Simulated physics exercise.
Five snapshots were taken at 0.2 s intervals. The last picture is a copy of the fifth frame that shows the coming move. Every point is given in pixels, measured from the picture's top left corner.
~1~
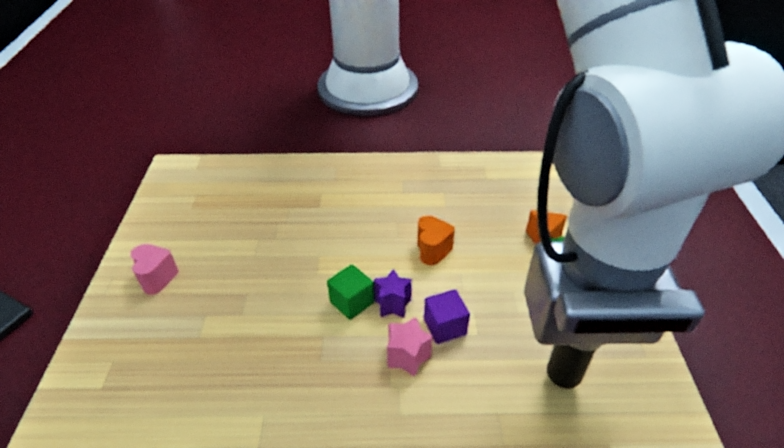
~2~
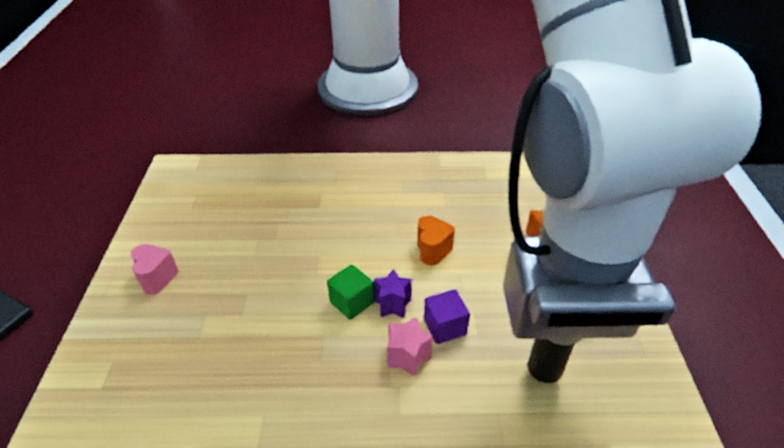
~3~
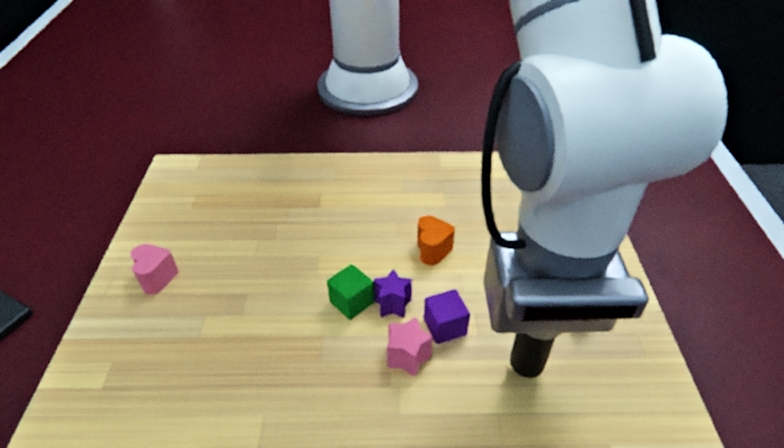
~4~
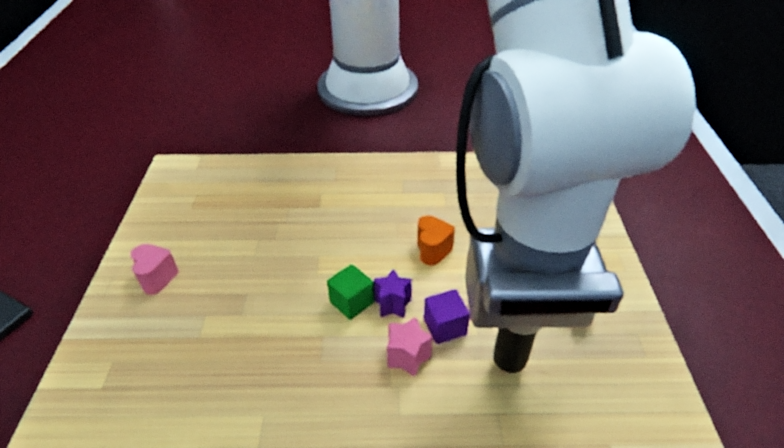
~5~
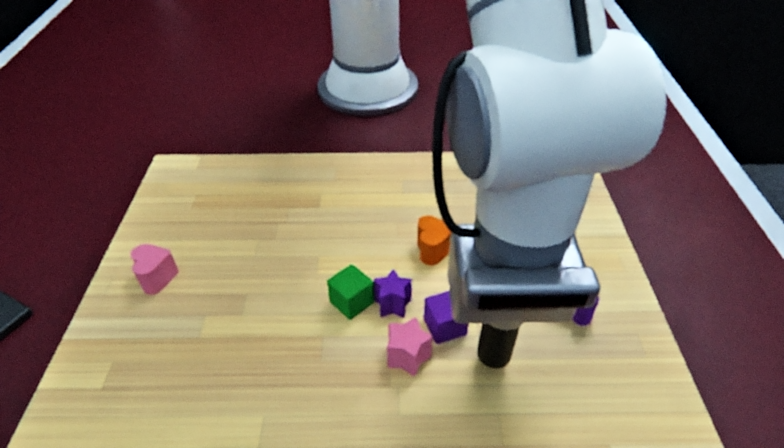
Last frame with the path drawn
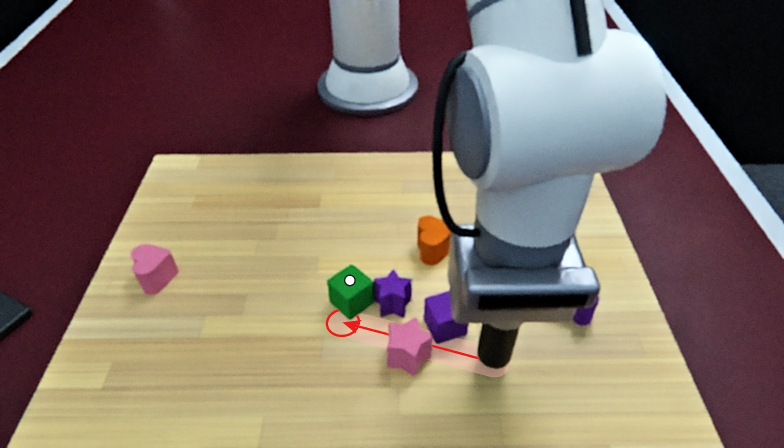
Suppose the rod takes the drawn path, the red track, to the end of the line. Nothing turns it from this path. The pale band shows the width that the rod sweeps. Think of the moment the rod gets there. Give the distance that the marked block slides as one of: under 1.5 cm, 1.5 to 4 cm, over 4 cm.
Below 1.5 cm.
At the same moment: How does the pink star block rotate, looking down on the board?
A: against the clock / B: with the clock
The correct letter is A.
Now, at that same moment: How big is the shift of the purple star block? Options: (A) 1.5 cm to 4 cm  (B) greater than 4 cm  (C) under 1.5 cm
That would be C.
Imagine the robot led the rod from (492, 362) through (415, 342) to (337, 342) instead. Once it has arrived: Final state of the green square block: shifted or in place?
Left in place.
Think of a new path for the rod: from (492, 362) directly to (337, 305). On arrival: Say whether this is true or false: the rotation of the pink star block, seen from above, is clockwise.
False - the claim does not hold.
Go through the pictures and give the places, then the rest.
Lower end of the rod at (564, 373), tops of blocks, green square block at (350, 280), purple star block at (393, 283), pink star block at (408, 335), purple square block at (447, 305), in the first picture.
Rod at (545, 368), blocks as before, in the second picture.
Rod at (527, 363), blocks as before, in the third picture.
Rod at (510, 358), blocks as before, in the fourth picture.
Rod at (494, 354), green square block at (350, 280), purple star block at (393, 283), pink star block at (408, 335), purple square block at (447, 305), in the fifth picture.
The drawn path runs from (492, 362) directly to (343, 322); the dot is on the green square block.
On the path given first. One third of the way, rod at (440, 340); pink star block at (402, 335); purple square block at (438, 298), turned 30° clockwise.
Two thirds of the way, rod at (391, 327); pink star block at (359, 337), turned 50° anticlockwise; purple square block at (436, 297), turned 35° clockwise.
At the end, rod at (342, 314); green square block at (342, 275), turned 35° clockwise; purple star block not moved; pink star block at (346, 337), turned 105° anticlockwise; purple square block at (436, 297), turned 35° clockwise.
